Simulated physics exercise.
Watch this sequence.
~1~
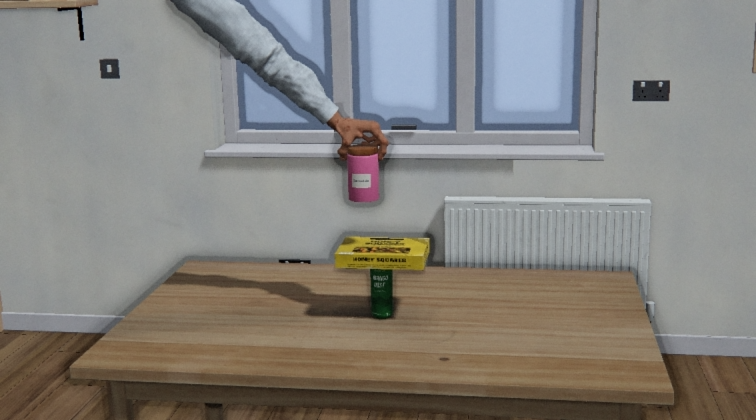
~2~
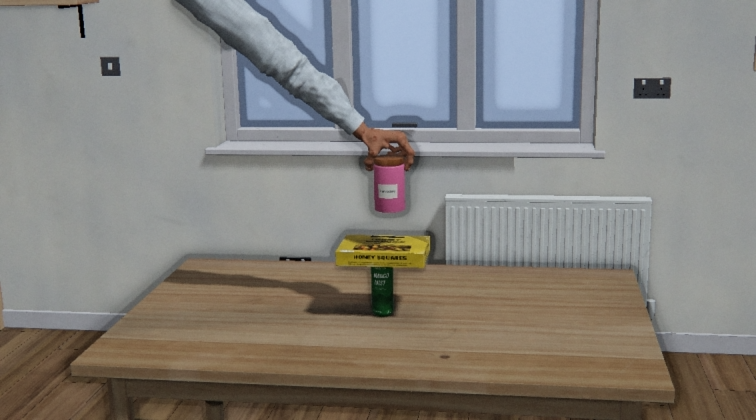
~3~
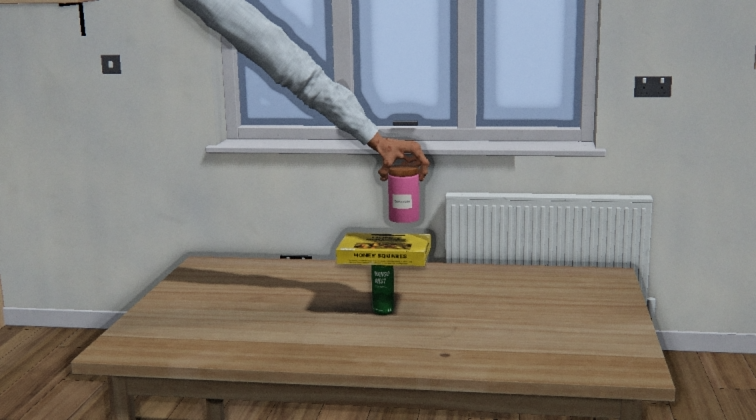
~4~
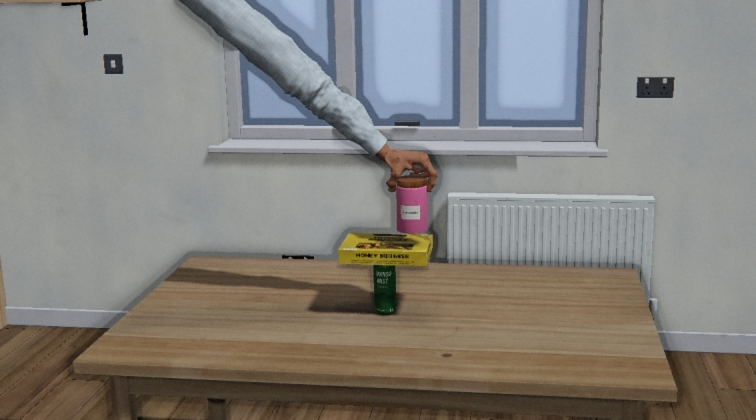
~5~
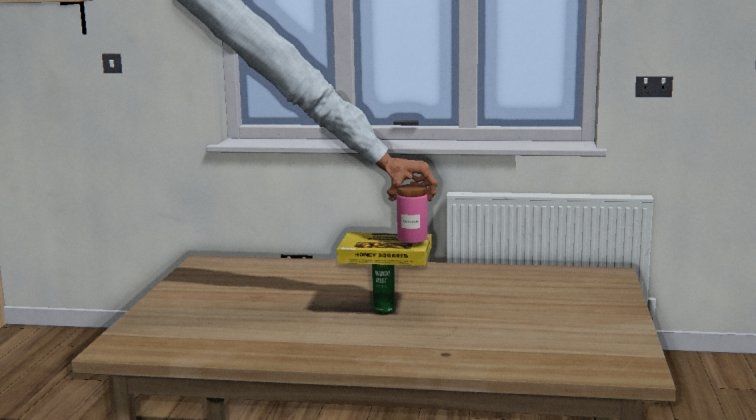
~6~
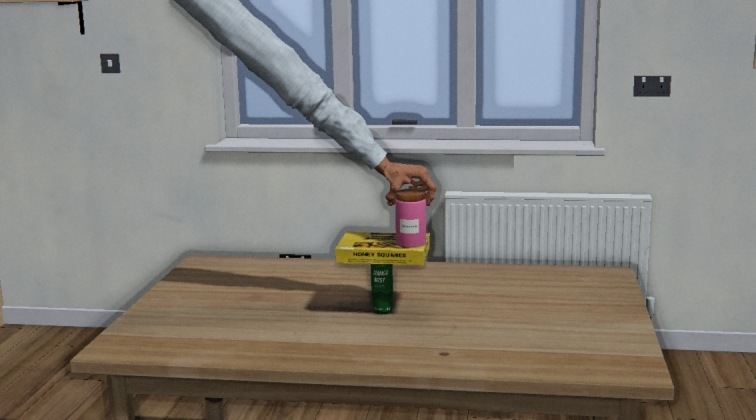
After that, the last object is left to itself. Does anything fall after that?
The result: A fall.
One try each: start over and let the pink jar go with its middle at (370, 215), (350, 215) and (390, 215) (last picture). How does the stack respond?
So, first go it stays put, second go it comes down, third go it stays put.
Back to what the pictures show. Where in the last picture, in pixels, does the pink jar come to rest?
The object winds up at approximately (458, 308).
Then, 0.40 s later than the last frame, pink jar now fallen; yellow packet tilted by 74°.
Then, 0.50 s later than the last frame, yellow packet now fallen.
Then, 0.70 s later than the last frame, things are still on the move.
When it is over, fallen, pink jar and yellow packet; green can as before. End places, in pixels of the last picture, pink jar near (458, 308). The stack gives way.
